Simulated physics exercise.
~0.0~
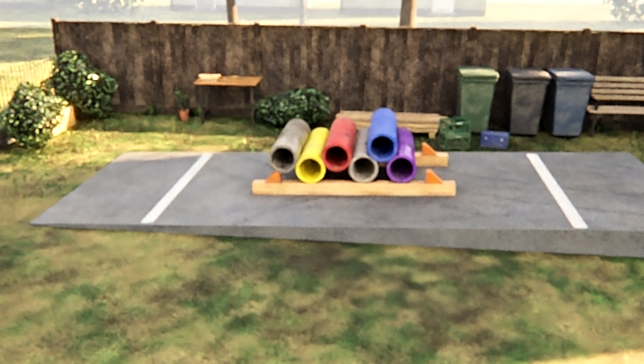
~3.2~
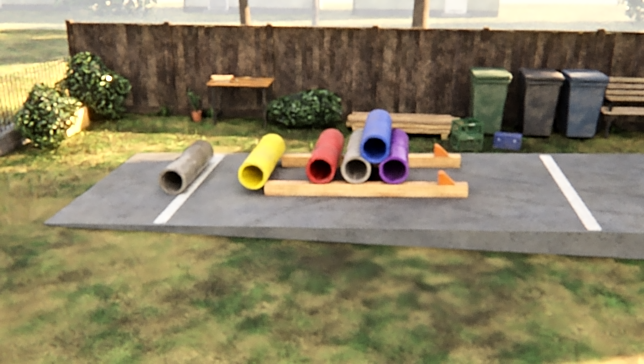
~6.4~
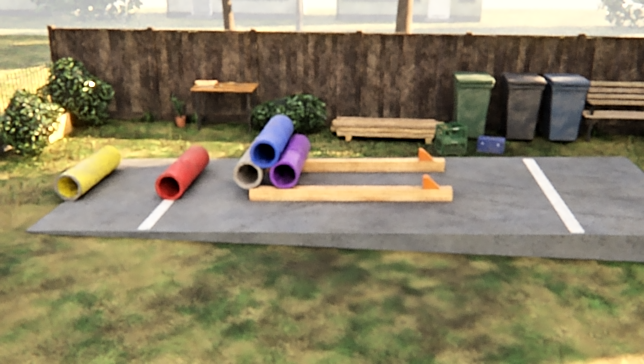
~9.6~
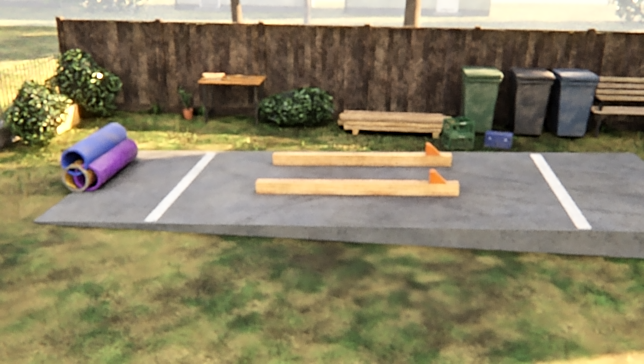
Six stacked pipes roll left off two wooden beams and all end past the left line.
